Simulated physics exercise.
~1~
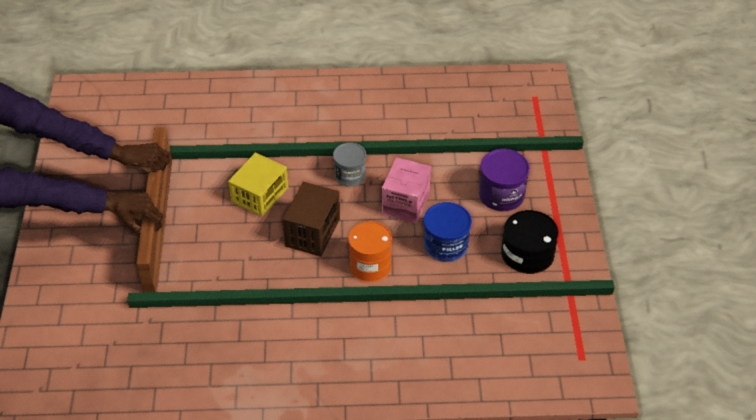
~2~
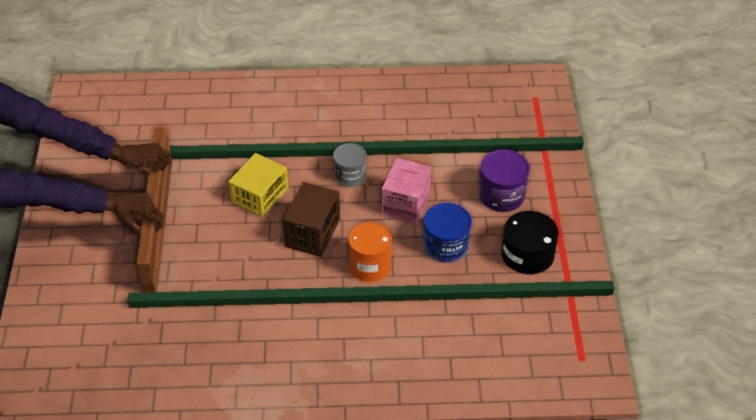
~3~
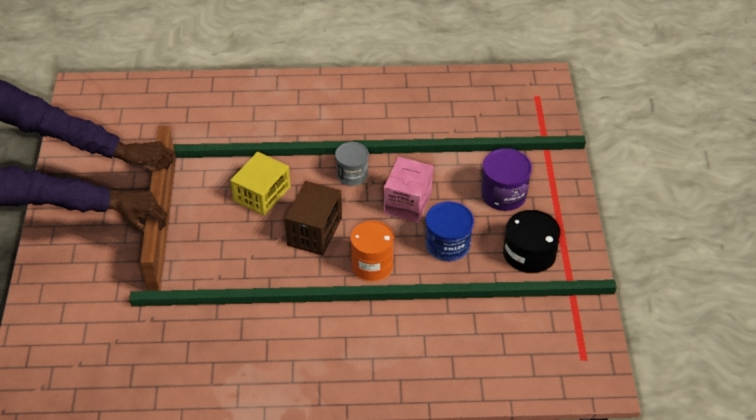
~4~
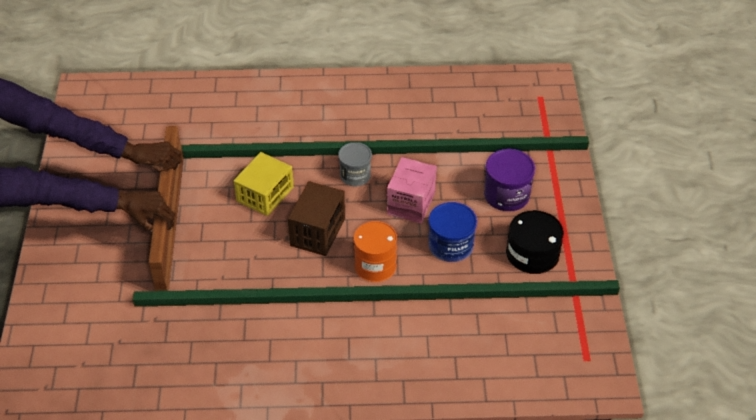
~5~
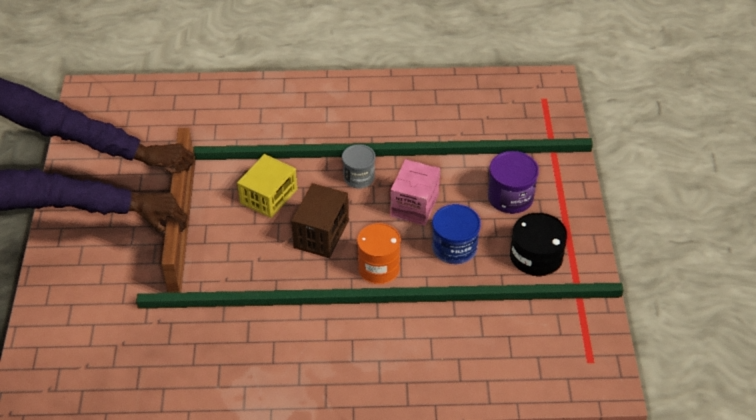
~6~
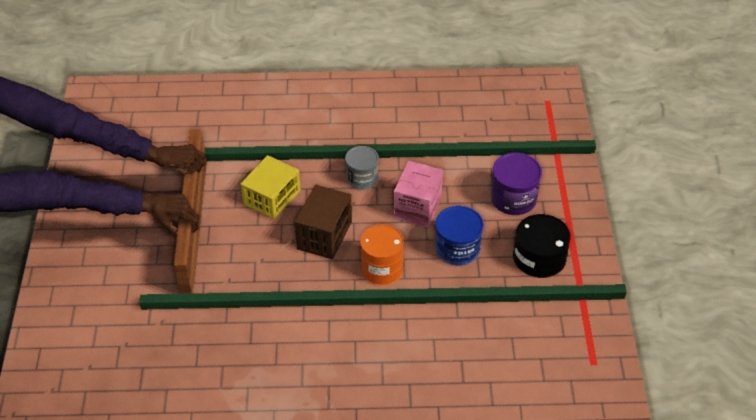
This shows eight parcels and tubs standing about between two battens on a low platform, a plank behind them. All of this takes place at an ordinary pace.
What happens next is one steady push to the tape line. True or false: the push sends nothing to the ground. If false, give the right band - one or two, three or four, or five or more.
False, five or more.
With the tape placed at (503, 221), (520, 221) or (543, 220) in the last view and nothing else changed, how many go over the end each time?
It would be 0, 2 and 2.
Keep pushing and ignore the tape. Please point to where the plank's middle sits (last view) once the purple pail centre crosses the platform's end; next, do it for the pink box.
Near (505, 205), then near (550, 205).
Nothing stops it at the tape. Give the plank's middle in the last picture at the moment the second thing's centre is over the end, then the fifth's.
Roughly (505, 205) for the earlier crossing, roughly (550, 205) for the later one.
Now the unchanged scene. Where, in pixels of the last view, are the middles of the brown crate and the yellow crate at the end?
Brown crate at about (591, 212), yellow crate at about (582, 173).
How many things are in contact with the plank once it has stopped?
The count is 3.
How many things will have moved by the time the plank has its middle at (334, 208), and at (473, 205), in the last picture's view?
The count reaches 3 first and 8 second.
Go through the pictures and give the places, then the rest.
Black canister (530, 242); purple pail (503, 181); blue pail (447, 233); plank (156, 209); tape (556, 216), in the first frame.
Purple pail (504, 181); orange canister (370, 252), in the second frame.
Blue pail (449, 232); yellow crate (261, 184), in the third frame.
Black canister (535, 242); plank (167, 208), in the fourth frame.
Purple pail (512, 183); pink box (415, 193), in the fifth frame.
Black canister (542, 246); purple pail (516, 184); blue pail (459, 236); plank (191, 210); tape (568, 220), in the sixth frame.
Soon after, none off yet; black canister at rest near (542, 246); purple pail at rest near (516, 184); blue pail at rest near (459, 236).
Then, none off yet; black canister at rest near (542, 246); purple pail at rest near (516, 184); blue pail moved a little near (470, 236).
Further on, none off yet; black canister moved about its own width near (613, 252); purple pail moved well along near (595, 182); blue pail moved well along near (564, 235).
By the end, the number that fall off is five or more; fallen, grey pail, pink box, blue pail, purple pail and black canister.
